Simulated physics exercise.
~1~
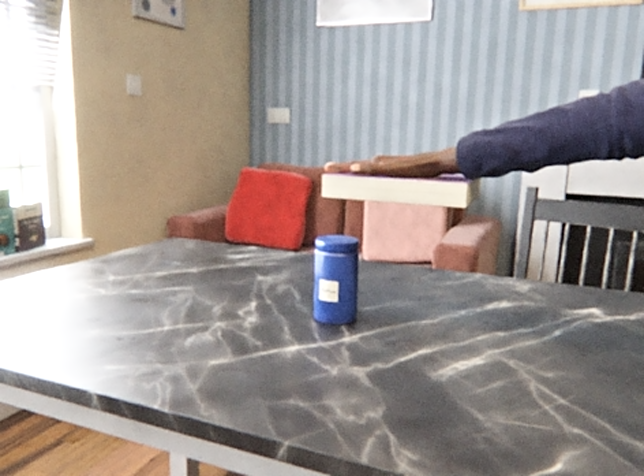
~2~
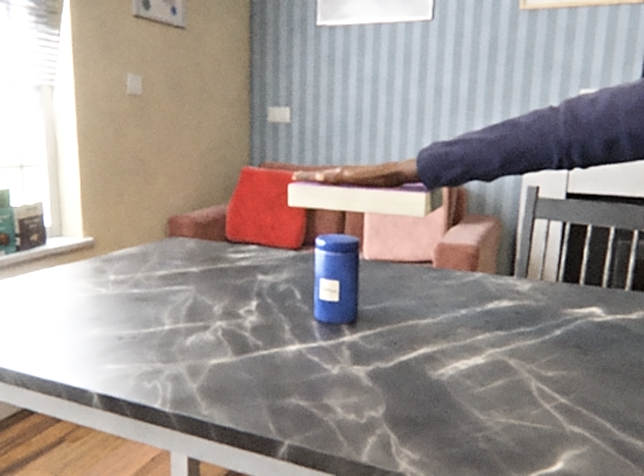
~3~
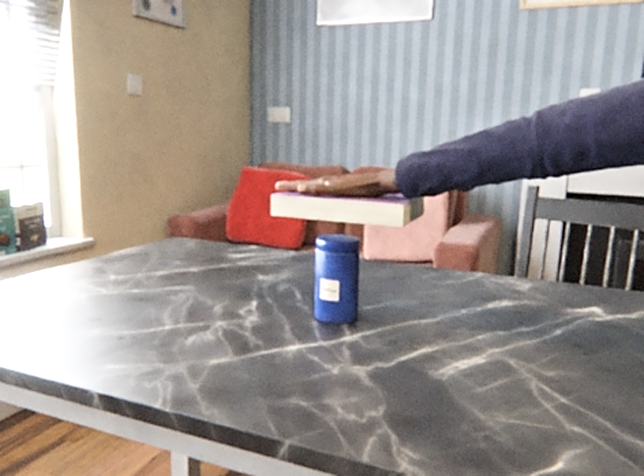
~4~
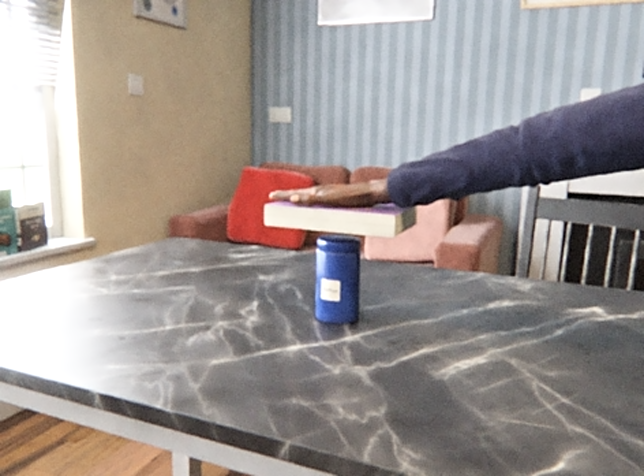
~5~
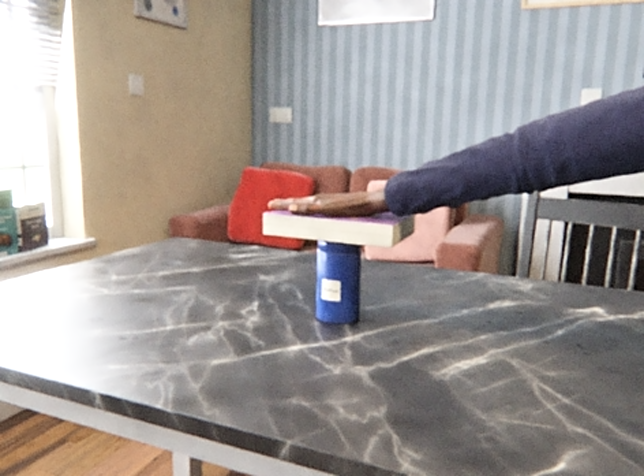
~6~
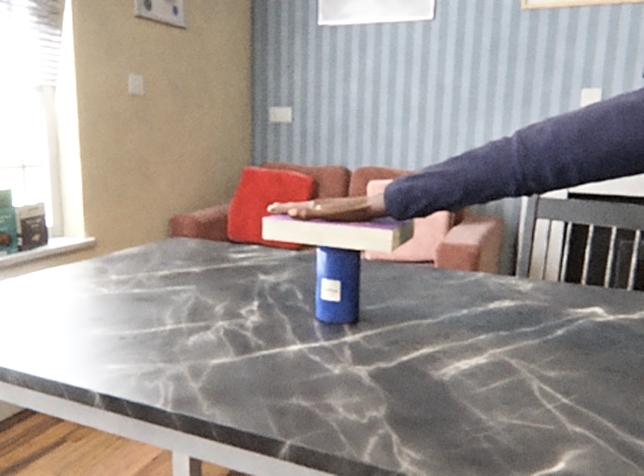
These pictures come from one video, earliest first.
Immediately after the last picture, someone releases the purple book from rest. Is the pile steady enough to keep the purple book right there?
Yes, it keeps it there.
Then, 0.70 s past the last view, nothing moves.
Then, 1.60 s past the last view, purple book resting near (341, 229).
Finally, both still in place. Final places as the last picture's camera would see them, purple book near (341, 229). The pile holds.
